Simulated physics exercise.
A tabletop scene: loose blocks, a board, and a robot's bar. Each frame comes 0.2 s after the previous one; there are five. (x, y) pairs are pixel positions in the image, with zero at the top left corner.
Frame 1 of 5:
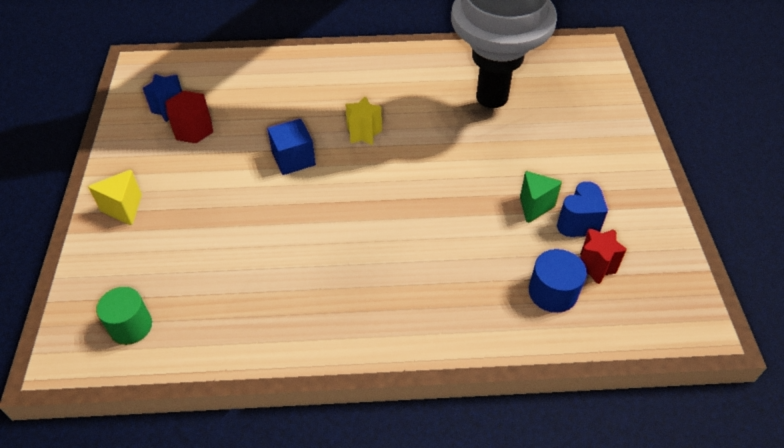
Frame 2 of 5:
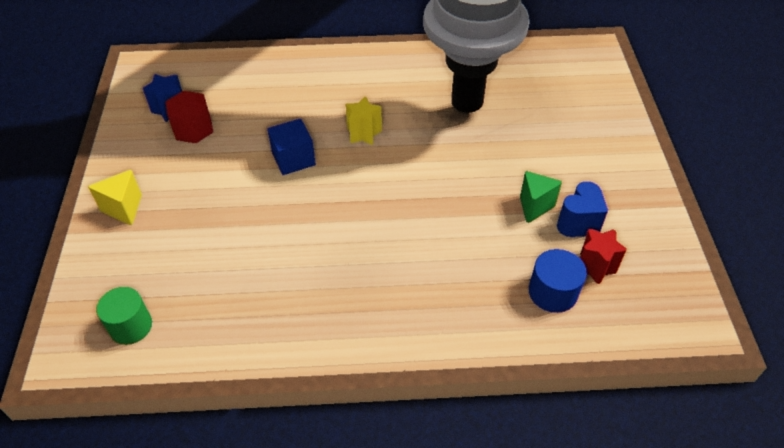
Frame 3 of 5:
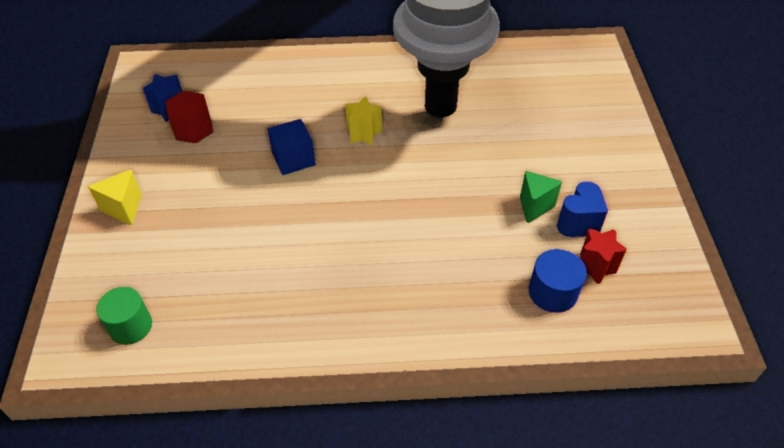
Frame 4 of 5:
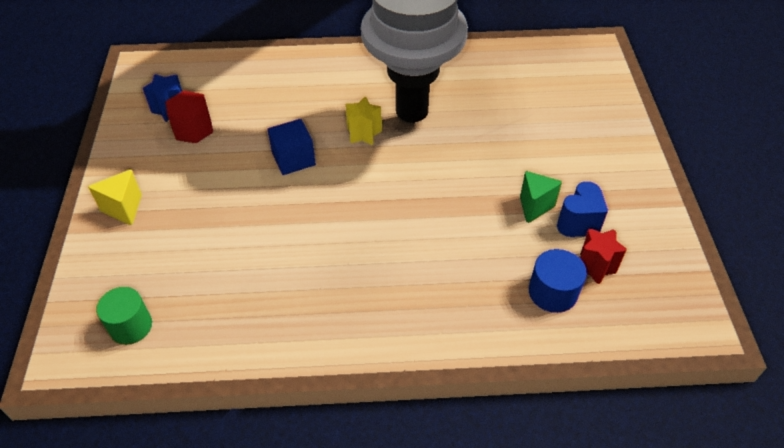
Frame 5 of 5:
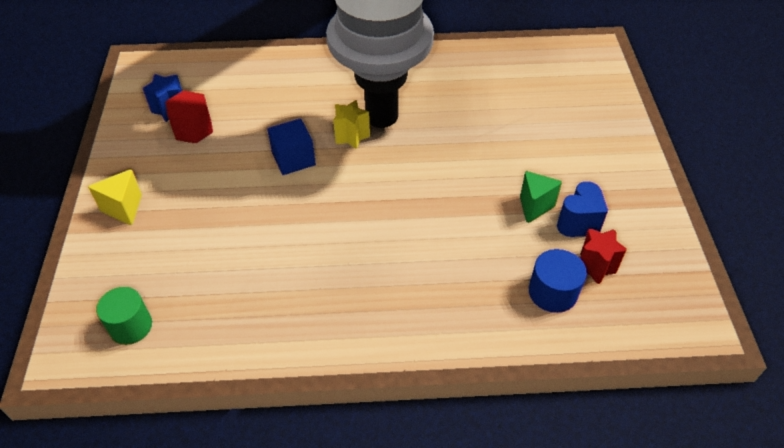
A robot's dark bar slid left across the wooden board toward the yellow star block, then nudged it a little to the left, while the other colored blocks stayed still.
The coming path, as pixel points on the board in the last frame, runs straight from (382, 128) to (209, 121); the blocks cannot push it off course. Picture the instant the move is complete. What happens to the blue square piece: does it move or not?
Answer: Moved.
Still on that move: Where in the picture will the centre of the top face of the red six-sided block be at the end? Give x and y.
Just about (167, 107).
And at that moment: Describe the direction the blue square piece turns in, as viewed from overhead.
Bird's-eye view: Counterclockwise.
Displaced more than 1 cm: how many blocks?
My guess is at least three.
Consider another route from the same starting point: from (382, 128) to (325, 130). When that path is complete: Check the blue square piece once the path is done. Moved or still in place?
At the moment the path ends, the blue square piece no longer stands where it did.
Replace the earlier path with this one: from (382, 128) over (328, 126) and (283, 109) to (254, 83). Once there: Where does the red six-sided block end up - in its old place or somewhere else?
The block stays on its spot.
On the path given first. One third of the way, bar (322, 114); blue square piece (283, 138); yellow star block (309, 120), turned 35° anticlockwise.
Two thirds of the way, bar (264, 112); blue square piece (275, 144), turned 35° anticlockwise; yellow star block (288, 118), turned 75° anticlockwise.
At the end, bar (206, 110); blue star block in place; red six-sided block (167, 107); blue square piece (275, 144), turned 35° anticlockwise; yellow star block (288, 118), turned 75° anticlockwise.
